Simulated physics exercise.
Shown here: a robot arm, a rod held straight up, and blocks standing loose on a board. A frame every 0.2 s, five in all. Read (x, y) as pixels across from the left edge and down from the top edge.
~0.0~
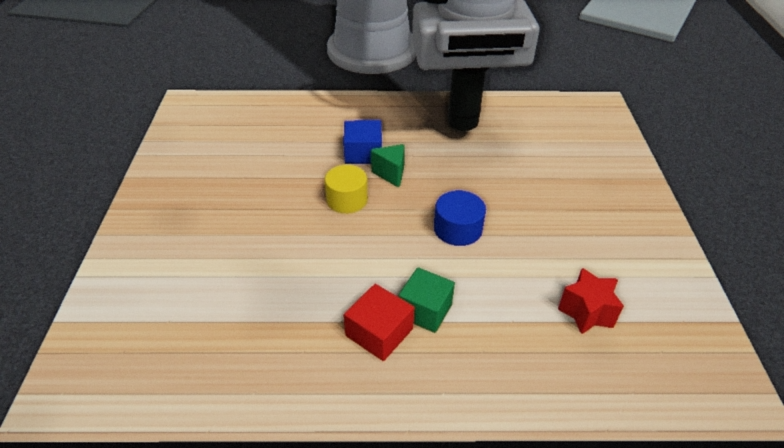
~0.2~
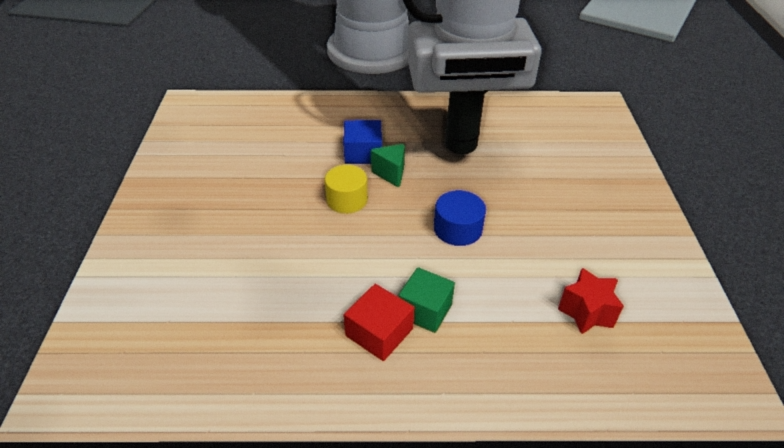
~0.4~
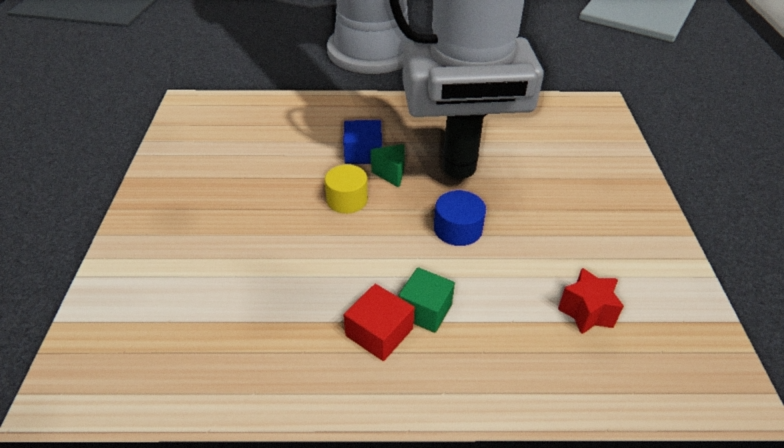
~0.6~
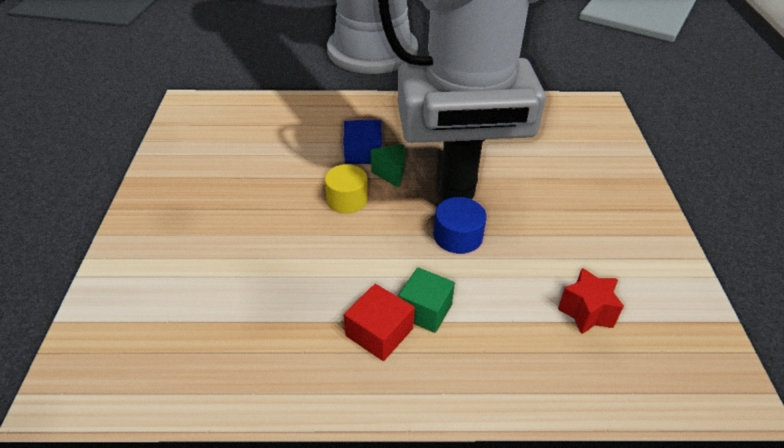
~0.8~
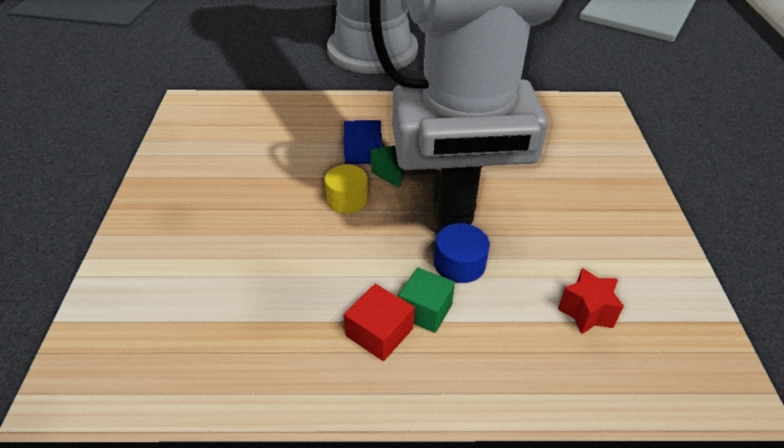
A grey robot arm with a black rod moves toward the viewer over a pale wooden board on a dark floor, seen from above and in front by a still camera. A blue cube, green triangle and yellow cylinder sit upper left, a blue cylinder near the middle, red and green cubes below, and a red star right. The rod nears the blue cylinder, then pushes it toward the green cube.
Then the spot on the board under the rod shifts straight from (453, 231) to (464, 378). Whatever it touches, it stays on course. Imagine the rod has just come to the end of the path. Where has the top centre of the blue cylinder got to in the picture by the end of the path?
It is at (525, 359).
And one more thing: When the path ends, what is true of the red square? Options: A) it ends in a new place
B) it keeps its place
Choice A: It ends in a new place.
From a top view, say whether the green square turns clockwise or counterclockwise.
Rotation: Clockwise.
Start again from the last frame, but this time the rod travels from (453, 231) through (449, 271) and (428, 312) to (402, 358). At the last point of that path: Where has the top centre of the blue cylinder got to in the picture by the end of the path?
I'd place it at (482, 300), taking the centre of its top.
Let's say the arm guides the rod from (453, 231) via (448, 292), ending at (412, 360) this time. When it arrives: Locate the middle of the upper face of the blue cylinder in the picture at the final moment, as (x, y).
Somewhere near (488, 317).
The first path, step by step. One third of the way, rod (457, 261); green square (431, 302), turned 40° clockwise; blue cylinder (478, 287).
Two thirds of the way, rod (461, 310); red square (370, 319), turned 35° clockwise; green square (425, 330), turned 60° clockwise; blue cylinder (503, 331).
At the end, rod (466, 366); red square (366, 321), turned 50° clockwise; green square (414, 359), turned 120° clockwise; blue cylinder (525, 359).
